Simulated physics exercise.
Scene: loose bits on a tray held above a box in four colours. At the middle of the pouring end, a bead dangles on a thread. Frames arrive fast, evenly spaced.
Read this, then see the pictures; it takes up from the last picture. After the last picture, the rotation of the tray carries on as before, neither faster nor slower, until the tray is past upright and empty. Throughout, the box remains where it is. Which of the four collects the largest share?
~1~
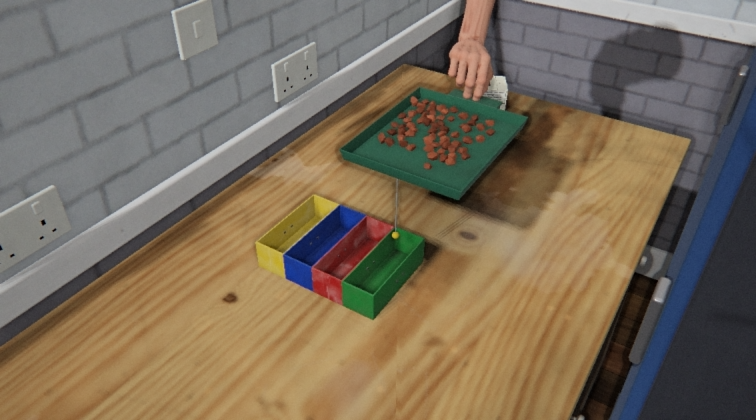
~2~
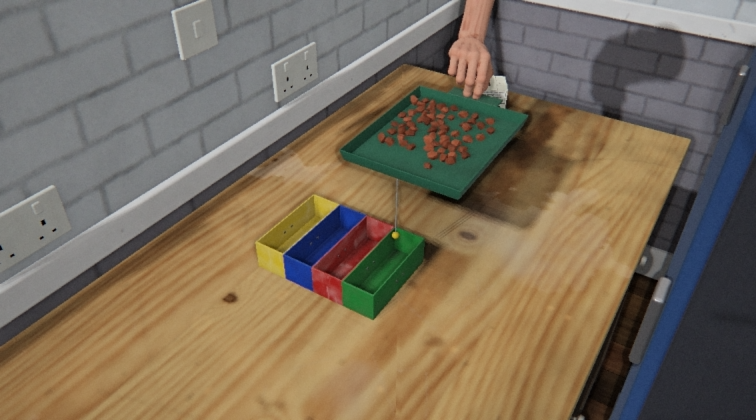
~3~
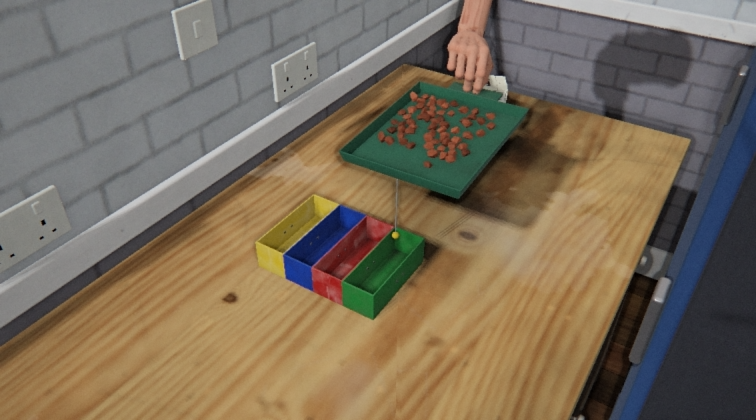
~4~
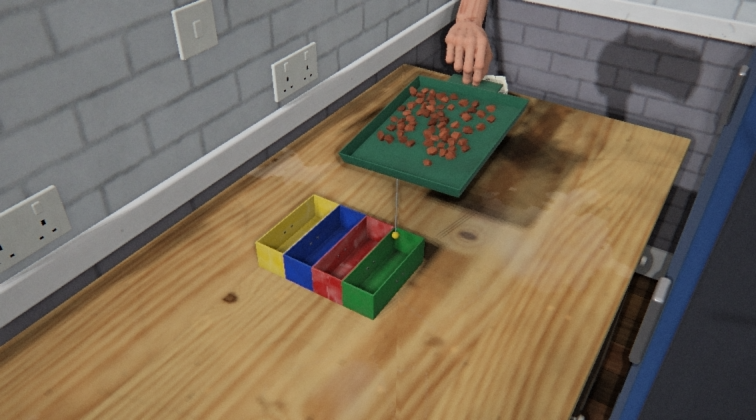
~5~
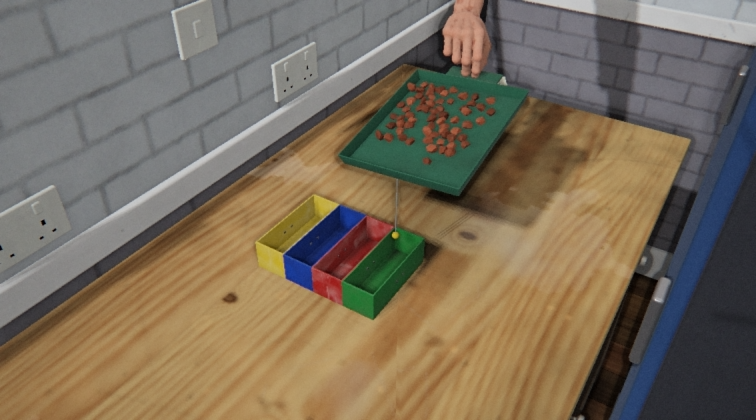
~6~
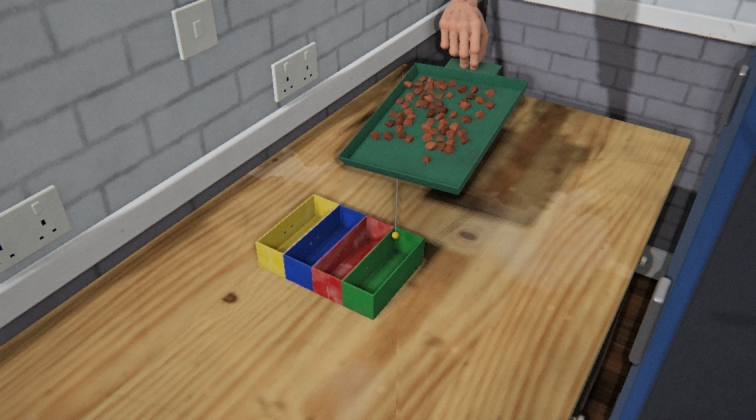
The blue one.
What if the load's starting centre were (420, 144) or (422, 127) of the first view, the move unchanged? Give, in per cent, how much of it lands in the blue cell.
Respectively 50 and 60 per cent.
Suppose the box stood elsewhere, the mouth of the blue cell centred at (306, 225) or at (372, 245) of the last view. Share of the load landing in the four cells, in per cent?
Close to 100 in a hundred, followed by close to 80 in a hundred.
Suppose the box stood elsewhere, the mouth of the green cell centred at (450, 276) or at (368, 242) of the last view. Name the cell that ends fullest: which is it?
Yellow first, the cell in red second.
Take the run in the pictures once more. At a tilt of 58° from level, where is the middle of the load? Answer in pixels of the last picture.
In the last view the centre sits at roughly (370, 154).
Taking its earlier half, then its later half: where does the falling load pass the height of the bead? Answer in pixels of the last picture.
It passes near (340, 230) first and then near (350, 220).
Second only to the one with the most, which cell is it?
The red cell.
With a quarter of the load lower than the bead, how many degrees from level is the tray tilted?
75 degrees.
Soon, tray tipped steeply; nearly all on the tray; a small part falling or outside the box.
A while on, tray tipped right over; about a third on the tray; about a quarter in the blue cell; a small part in the red cell; a stray few in the green cell; a stray few in the yellow cell; a small part falling or outside the box.
Towards the end, tray tipped past a quarter turn; about two thirds in the blue cell; about a quarter in the red cell; a small part in the green cell; a small part in the yellow cell; a stray few falling or outside the box.
Finally, tray tipped past a quarter turn; about two thirds in the blue cell; about a quarter in the red cell; a small part in the green cell; a small part in the yellow cell; a stray few outside the box.
